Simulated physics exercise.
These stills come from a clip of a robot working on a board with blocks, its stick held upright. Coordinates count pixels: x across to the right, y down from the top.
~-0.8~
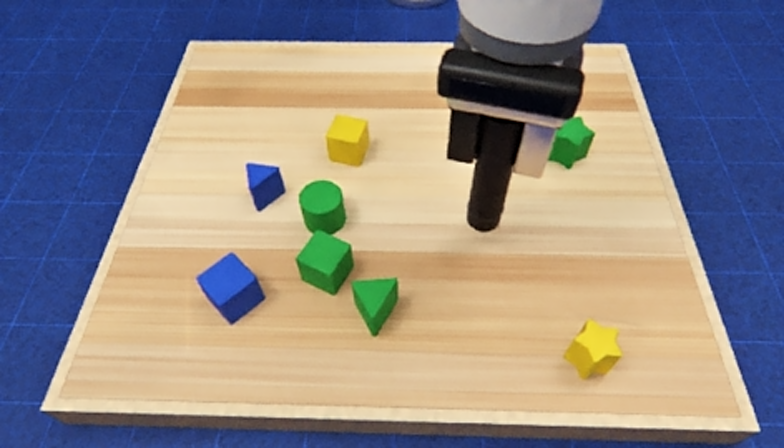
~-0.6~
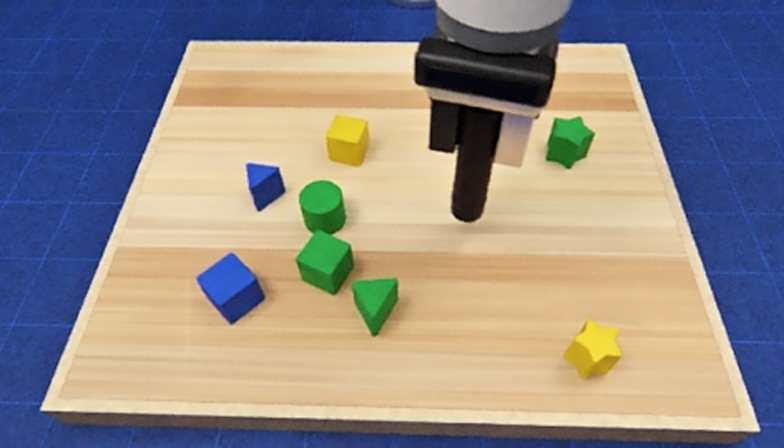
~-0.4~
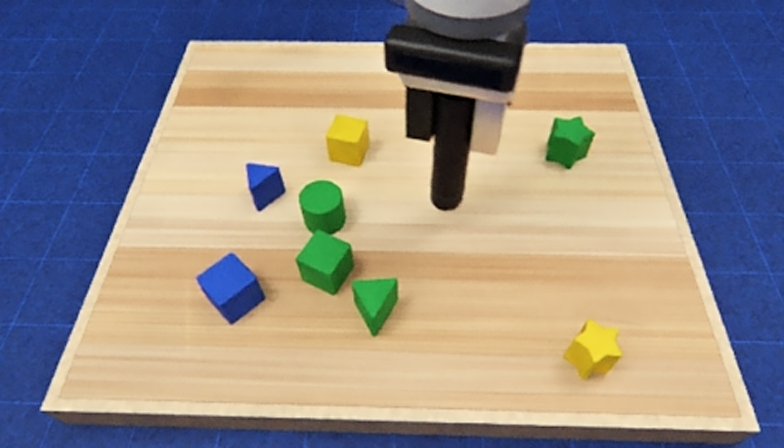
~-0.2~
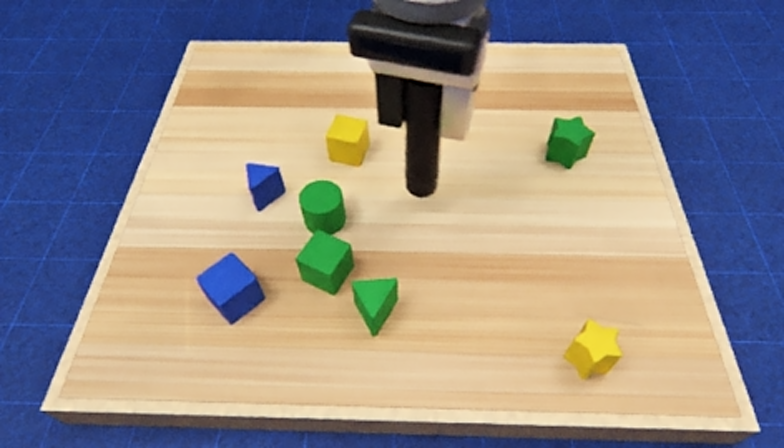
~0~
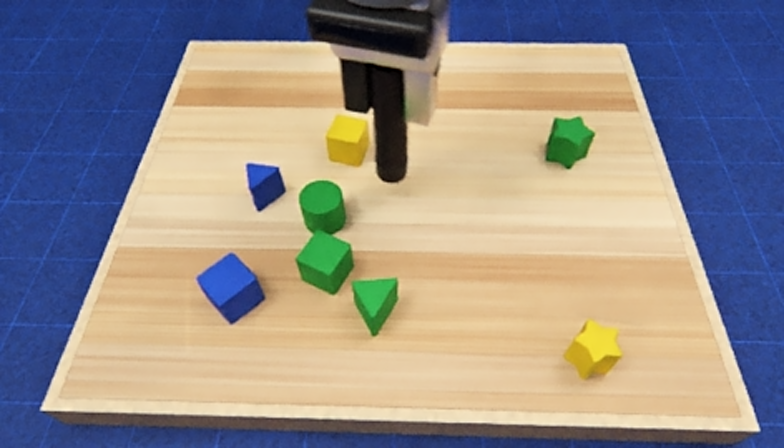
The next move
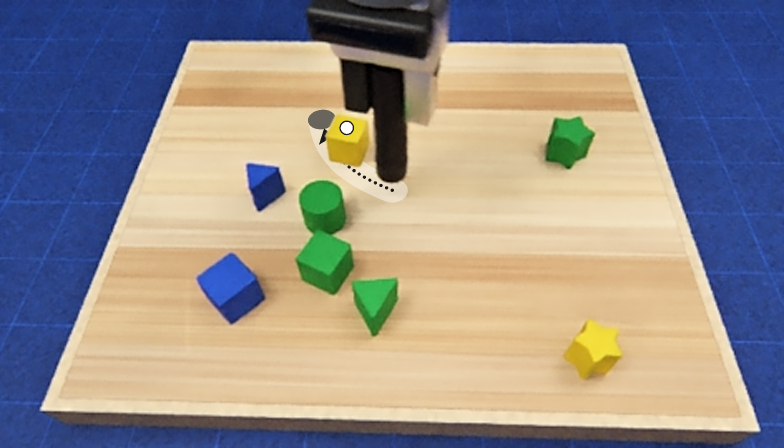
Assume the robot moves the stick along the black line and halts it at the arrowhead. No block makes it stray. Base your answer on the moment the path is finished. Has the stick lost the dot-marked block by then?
No, that is not how it ends up.
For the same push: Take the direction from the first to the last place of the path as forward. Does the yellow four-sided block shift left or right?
That's a shift to the right.
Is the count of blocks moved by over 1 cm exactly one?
That would be a yes.
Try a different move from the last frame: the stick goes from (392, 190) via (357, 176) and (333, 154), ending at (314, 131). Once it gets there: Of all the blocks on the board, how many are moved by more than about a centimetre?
I expect one block to move.
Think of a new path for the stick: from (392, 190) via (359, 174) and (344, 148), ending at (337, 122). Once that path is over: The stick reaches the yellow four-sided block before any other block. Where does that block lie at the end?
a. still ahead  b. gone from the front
a: Still ahead.
Drawn move, from (392, 190) through (356, 172) and (332, 147) to (322, 119); the dot is on the yellow four-sided block.
The first path, step by step. One third of the way, stick (354, 154); yellow four-sided block (341, 122).
Two thirds of the way, stick (329, 128); yellow four-sided block (328, 97), turned 40° clockwise.
At the end, stick (319, 101); green circular block still; yellow four-sided block (326, 75), turned 85° clockwise.
